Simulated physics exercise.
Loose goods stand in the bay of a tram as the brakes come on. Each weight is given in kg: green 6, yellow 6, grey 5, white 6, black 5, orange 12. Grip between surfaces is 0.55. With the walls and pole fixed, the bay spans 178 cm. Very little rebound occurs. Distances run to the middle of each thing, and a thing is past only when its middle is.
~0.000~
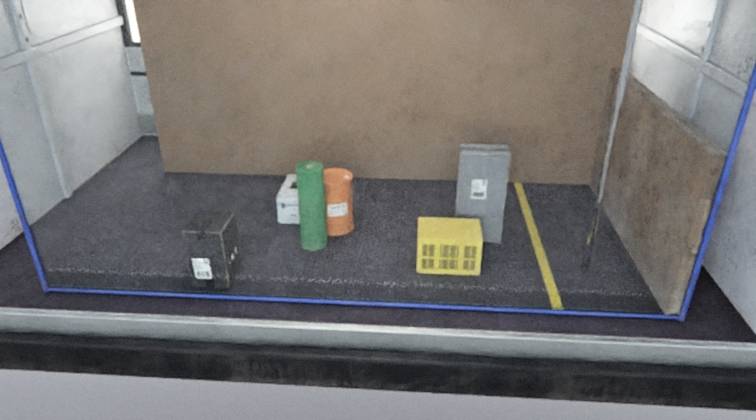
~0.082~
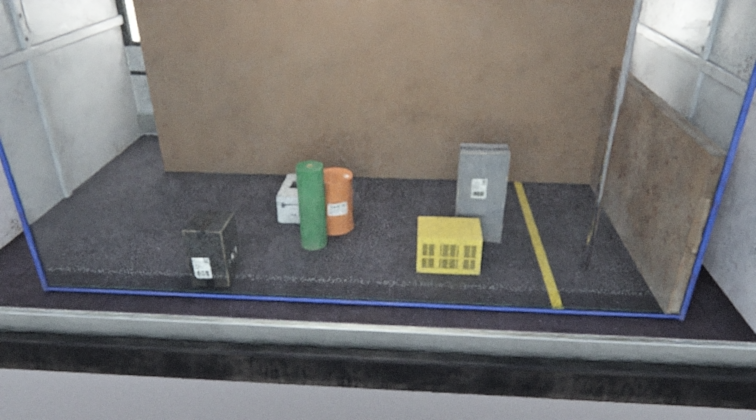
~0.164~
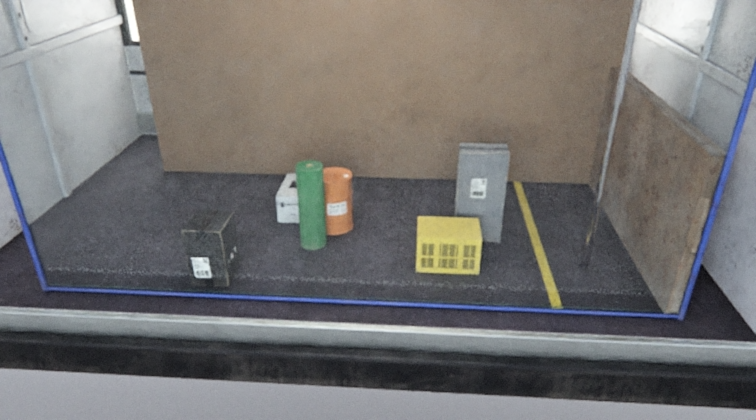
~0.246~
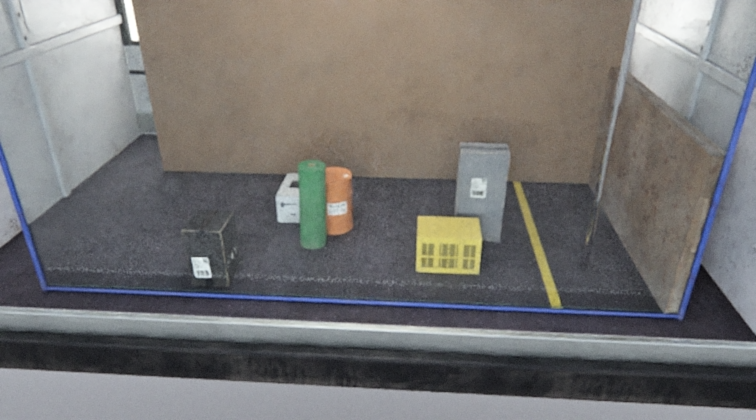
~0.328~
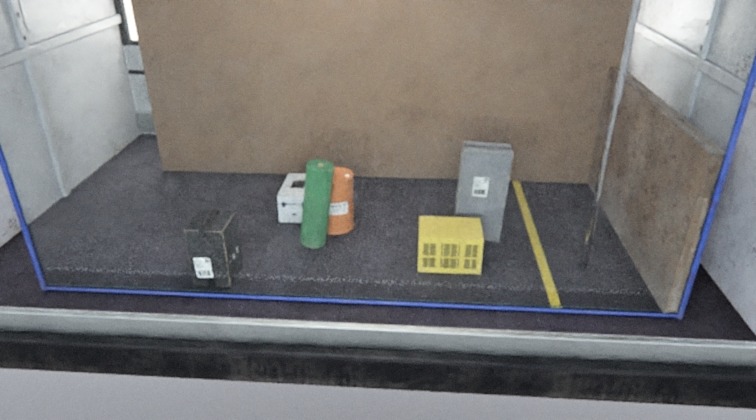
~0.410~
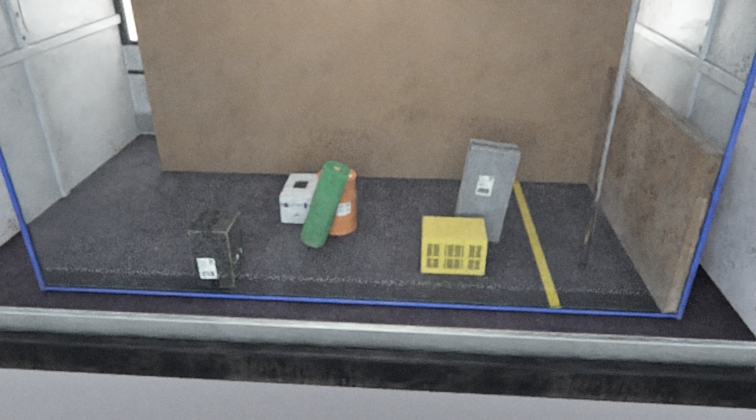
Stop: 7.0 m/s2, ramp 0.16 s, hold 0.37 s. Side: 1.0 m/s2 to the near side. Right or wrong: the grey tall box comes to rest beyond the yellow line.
Right.
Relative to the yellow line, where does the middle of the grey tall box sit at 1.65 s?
Past it by around 15 cm.
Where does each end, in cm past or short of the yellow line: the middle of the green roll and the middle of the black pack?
Green roll 80 short, black pack 180 short.
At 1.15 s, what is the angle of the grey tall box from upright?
About 90° of tilt.
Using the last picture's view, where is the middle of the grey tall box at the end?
Once everything settles, you'd find it around (558, 219).
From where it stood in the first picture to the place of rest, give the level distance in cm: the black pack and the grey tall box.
Movement - black pack 35, grey tall box 60.
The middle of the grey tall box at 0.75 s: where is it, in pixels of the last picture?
Around (537, 201).
After 0.75 s the grey tall box is 1 cm short of the yellow line, tilted 65°, near (537, 201) in the last picture's view.
After 1.15 s the grey tall box is 15 cm past the yellow line, tilted 90°, near (558, 219) in the last picture's view; the yellow crate 35 cm short of the yellow line, tilted 0°.
After 1.65 s the grey tall box is 15 cm past the yellow line, tilted 90°, near (558, 219) in the last picture's view; the yellow crate 35 cm short of the yellow line, tilted 0°.
Final state at 1.9 s, green roll stops short of the yellow line; yellow crate stops short of the yellow line; grey tall box crosses the yellow line; white toolbox stops short of the yellow line; black pack stops short of the yellow line; orange drum stops short of the yellow line.
